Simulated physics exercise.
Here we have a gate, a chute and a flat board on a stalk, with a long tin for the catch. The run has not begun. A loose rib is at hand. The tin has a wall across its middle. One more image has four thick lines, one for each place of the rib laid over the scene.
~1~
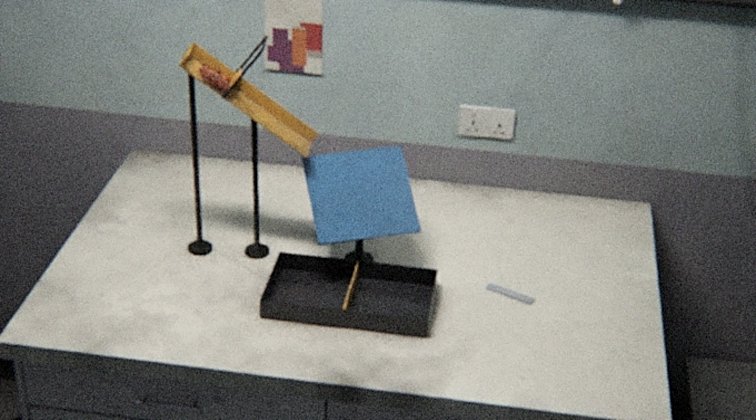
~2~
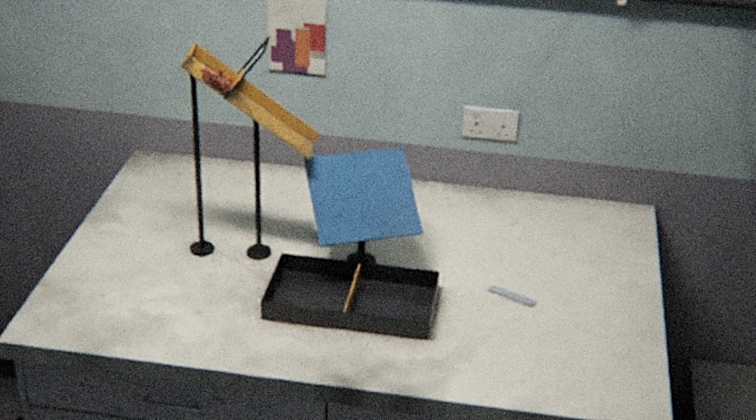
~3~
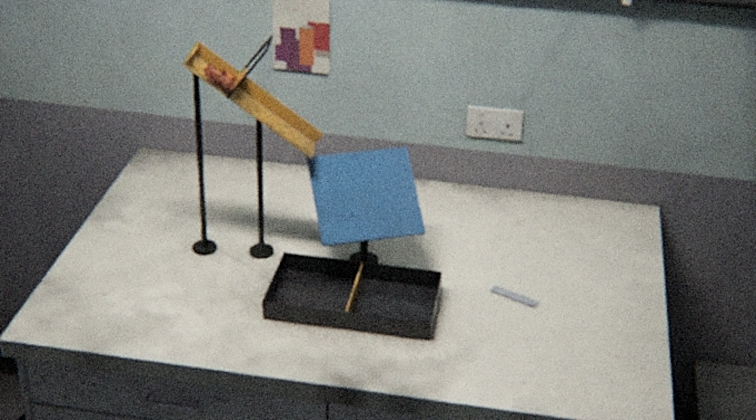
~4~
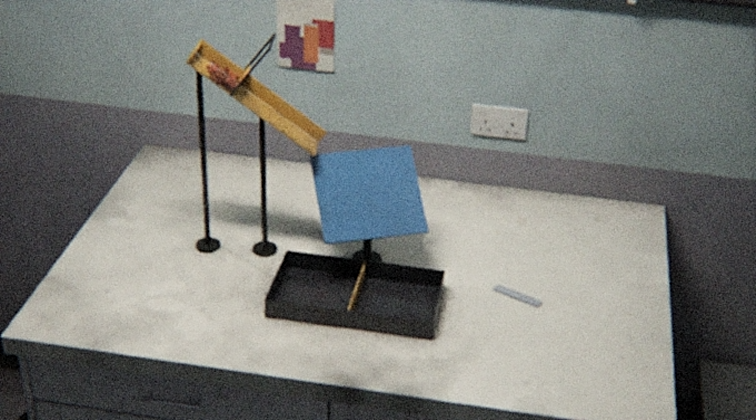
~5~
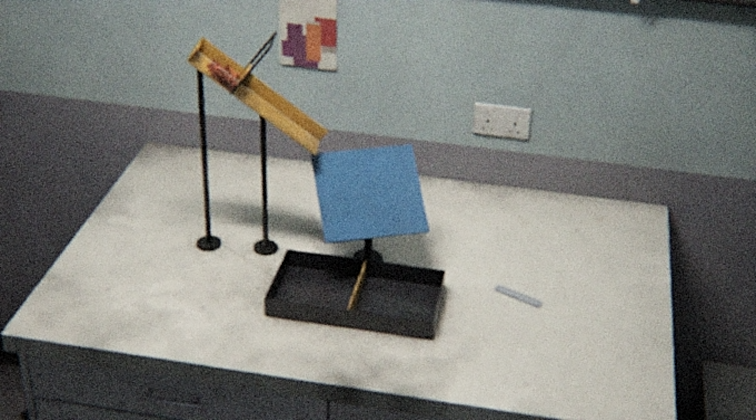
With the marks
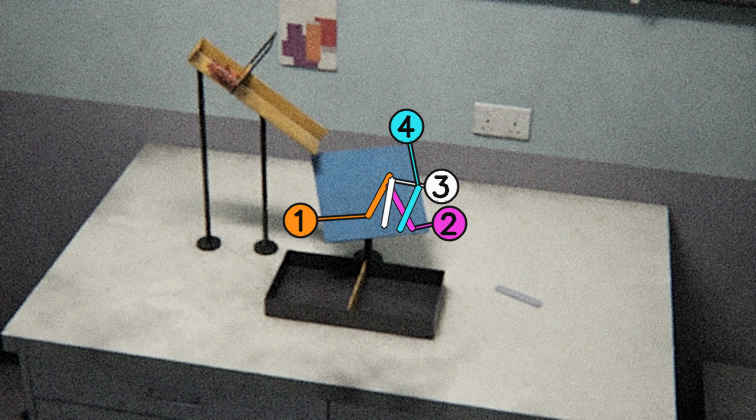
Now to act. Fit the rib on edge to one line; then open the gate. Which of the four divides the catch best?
The best line is 1.
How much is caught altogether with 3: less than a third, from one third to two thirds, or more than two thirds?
It is more than two thirds.
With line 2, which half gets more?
The right half.
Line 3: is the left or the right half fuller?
More lands on the right.
On the marked copy, line 1 from (389, 175) to (368, 215); line 2 from (389, 186) to (412, 228); line 3 from (392, 180) to (384, 225); line 4 from (418, 187) to (400, 229).
Choosing 1, of what is caught, about two thirds in the left half, about a third in the right.
Choosing 2, of what is caught, none in the left half, all in the right.
Choosing 3, of what is caught, a small part in the left half, nearly all in the right.
Choosing 4, of what is caught, none in the left half, all in the right.
